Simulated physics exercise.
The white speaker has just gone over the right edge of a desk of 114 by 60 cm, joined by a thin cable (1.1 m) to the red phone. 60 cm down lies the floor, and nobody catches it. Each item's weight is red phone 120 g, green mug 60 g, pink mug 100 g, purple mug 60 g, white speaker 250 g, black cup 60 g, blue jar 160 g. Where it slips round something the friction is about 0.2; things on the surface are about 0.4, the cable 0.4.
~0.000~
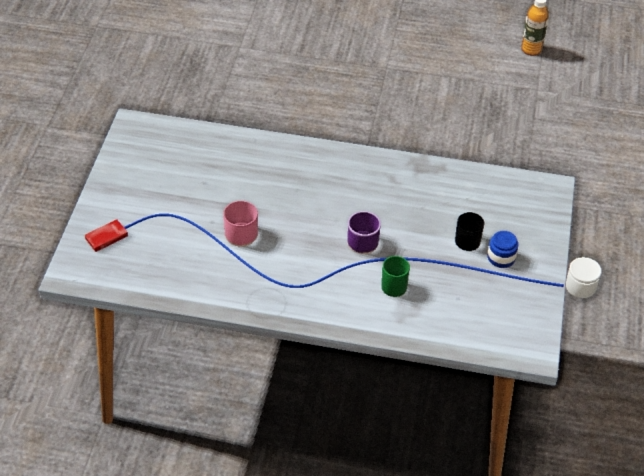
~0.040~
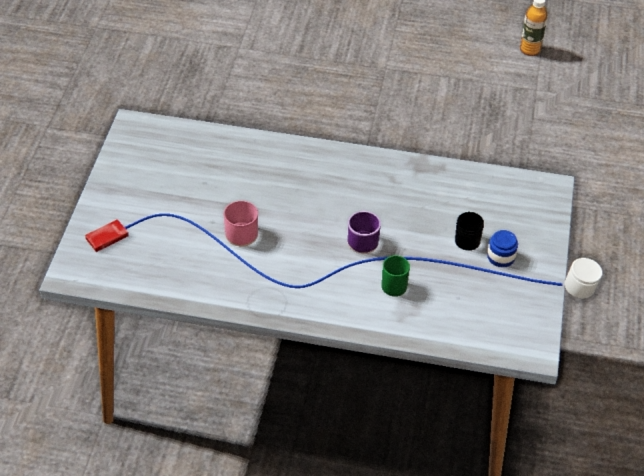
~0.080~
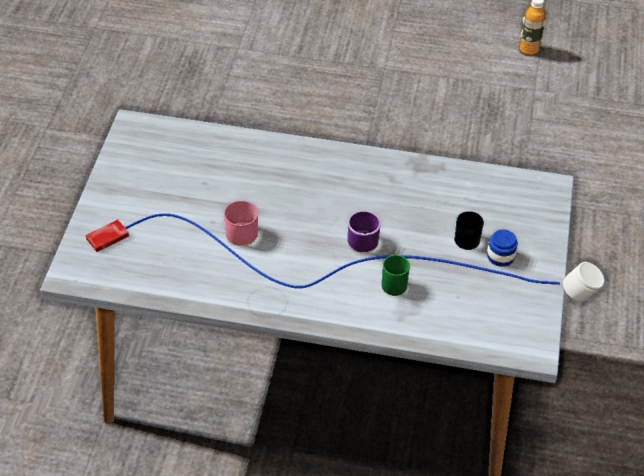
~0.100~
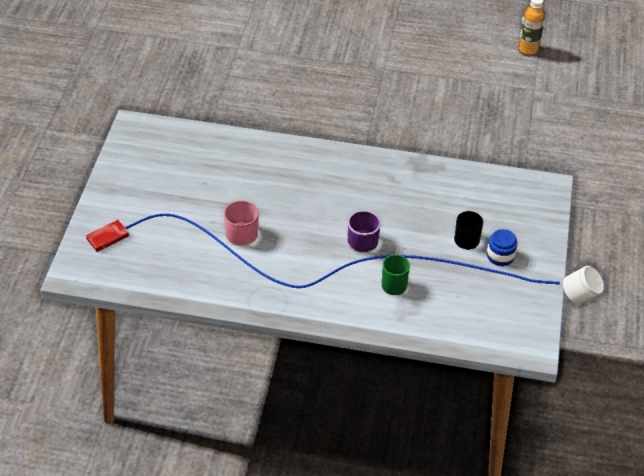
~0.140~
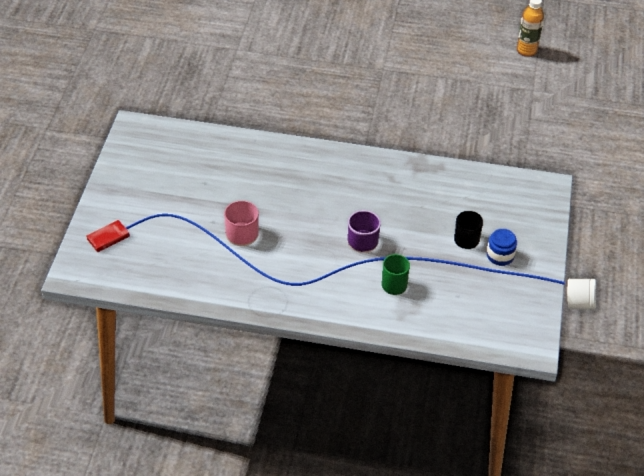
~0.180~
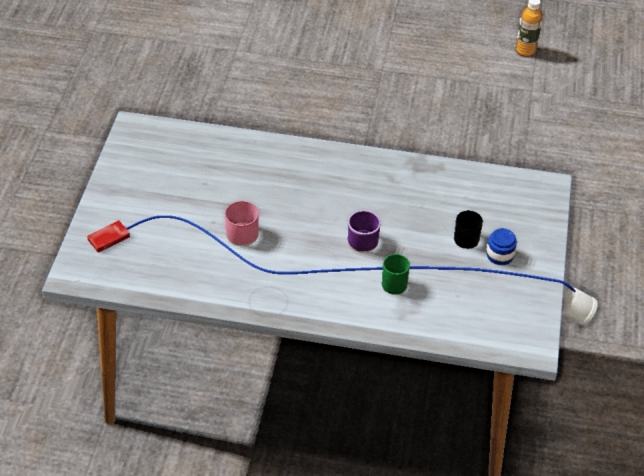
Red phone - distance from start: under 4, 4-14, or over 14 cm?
Over 14 cm.
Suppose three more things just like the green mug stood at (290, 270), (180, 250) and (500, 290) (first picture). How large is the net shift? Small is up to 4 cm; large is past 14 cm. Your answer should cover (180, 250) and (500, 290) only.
First: A moderate shift; second: A slight shift.
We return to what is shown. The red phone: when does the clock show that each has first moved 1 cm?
Estimate for the red phone: Near 0.26 seconds.
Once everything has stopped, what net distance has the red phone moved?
Red phone 60 cm.
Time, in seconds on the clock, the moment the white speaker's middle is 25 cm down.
The clock reads 0.40 s at that moment.
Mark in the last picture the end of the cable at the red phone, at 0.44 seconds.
Around (190, 268).
At 0.4 s, the cable's tail end at (190, 268); red phone 20 cm off its start, white speaker over the edge.
At 0.7 s, the cable's tail end at (313, 258); red phone 43 cm off its start, white speaker over the edge.
At 0.9 s, the cable's tail end at (399, 262); red phone 63 cm off its start at (382, 266), white speaker over the edge.
At 1.2 s, the cable's tail end at (402, 262); red phone 64 cm off its start, white speaker over the edge.
At 2.4 s, the cable's tail end at (402, 262); red phone 64 cm off its start at (384, 265), white speaker over the edge.
